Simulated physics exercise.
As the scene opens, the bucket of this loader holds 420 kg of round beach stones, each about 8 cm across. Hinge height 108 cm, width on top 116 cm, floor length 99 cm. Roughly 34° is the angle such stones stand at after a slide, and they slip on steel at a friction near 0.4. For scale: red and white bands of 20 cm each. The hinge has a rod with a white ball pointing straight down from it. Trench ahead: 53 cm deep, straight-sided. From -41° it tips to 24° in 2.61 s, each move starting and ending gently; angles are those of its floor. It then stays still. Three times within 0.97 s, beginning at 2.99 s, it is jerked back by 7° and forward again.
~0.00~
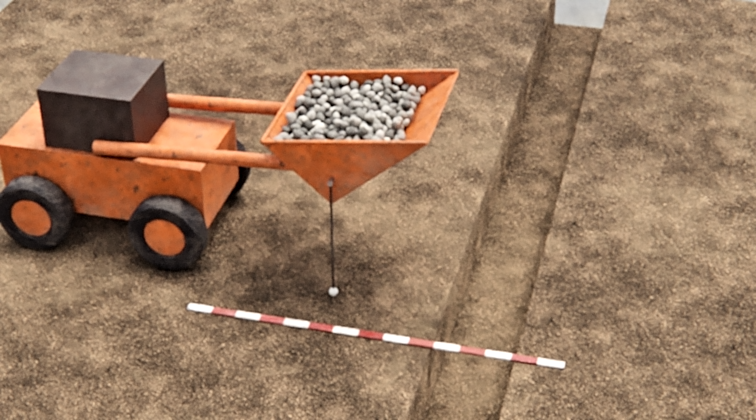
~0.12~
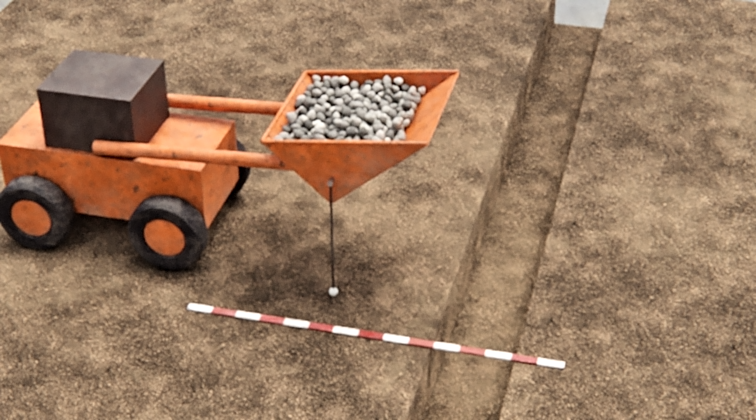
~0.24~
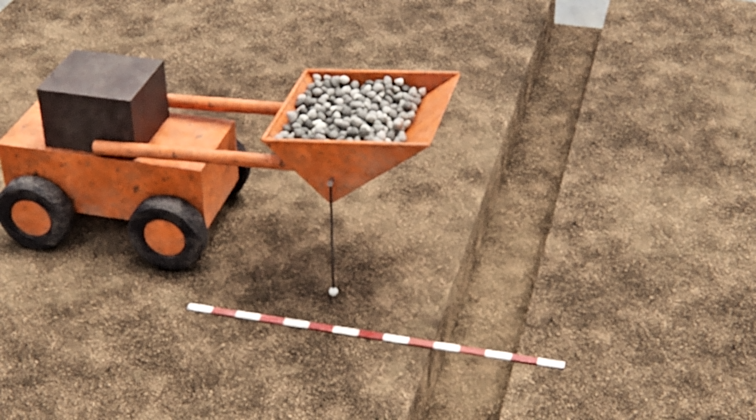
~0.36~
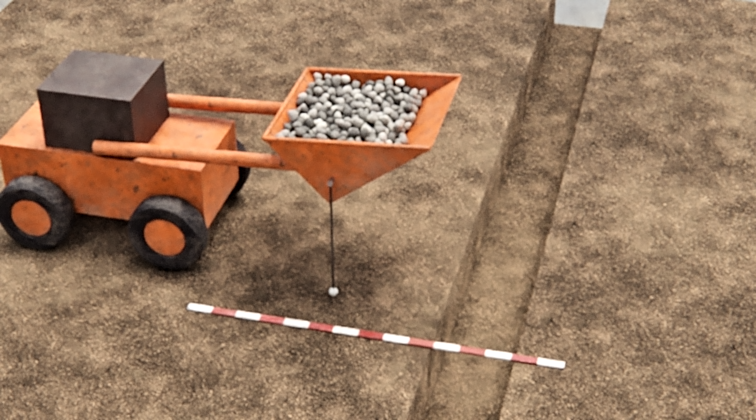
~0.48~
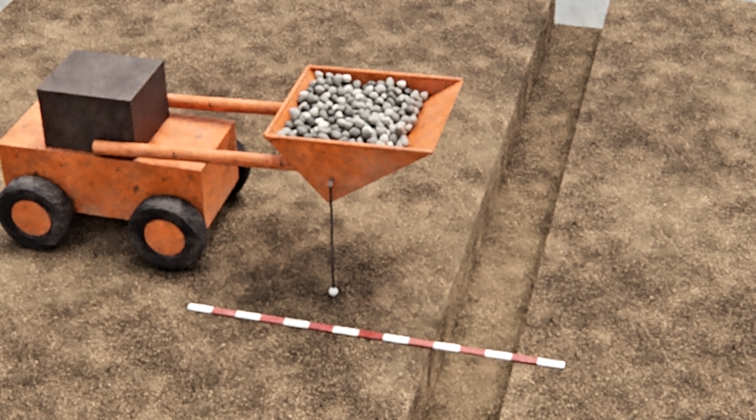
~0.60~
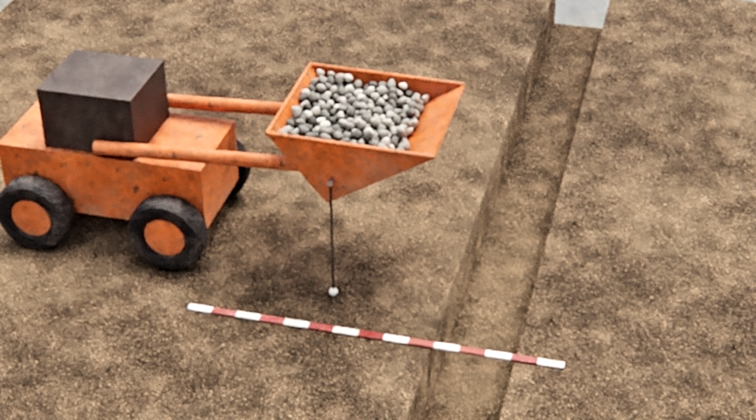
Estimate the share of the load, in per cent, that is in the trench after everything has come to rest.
100 %.
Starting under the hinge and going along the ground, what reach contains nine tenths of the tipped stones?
It's roughly 150 cm in front of the hinge.
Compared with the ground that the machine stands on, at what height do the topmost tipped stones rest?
Roughly 8 cm above ground level.
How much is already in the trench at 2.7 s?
Around 35 per cent of it.
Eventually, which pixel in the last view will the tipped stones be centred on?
Roughly (502, 314), I'd say.
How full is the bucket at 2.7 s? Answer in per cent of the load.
It holds some 55 per cent.
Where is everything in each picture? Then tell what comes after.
The bucket is at -41°, its lip at (427, 143); the top of the load is at (397, 94), in the first frame.
The bucket is at -41°, its lip at (427, 144); the top of the load is at (398, 94); the stones move at 0.0 m/s on average, in the second frame.
The bucket is at -39°, its lip at (428, 146); the top of the load is at (377, 90); the stones move at 0.1 m/s on average, in the third frame.
The bucket is at -38°, its lip at (430, 148); the top of the load is at (367, 89); the stones move at 0.1 m/s on average, in the fourth frame.
The bucket is at -35°, its lip at (432, 152); the top of the load is at (334, 89); the stones move at 0.1 m/s on average, in the fifth frame.
The bucket is at -32°, its lip at (434, 157); the top of the load is at (316, 86); the stones move at 0.1 m/s on average, in the sixth frame.
After 2.0 s the floor is at 14°; 100 % in the bucket; the foremost stones are at (438, 183).
After 2.7 s the floor is at 24°; 53 % in the bucket, 12 % short of the trench, 35 % in the trench; the foremost stones are at (522, 327).
After 4.4 s the floor is at 24°; 0 % in the bucket, 99 % in the trench, 1 % past the trench; the foremost stones are at (620, 268).
After 7.0 s the floor is at 24°; 0 % in the bucket, 99 % in the trench, 1 % past the trench; the foremost stones are at (625, 269).
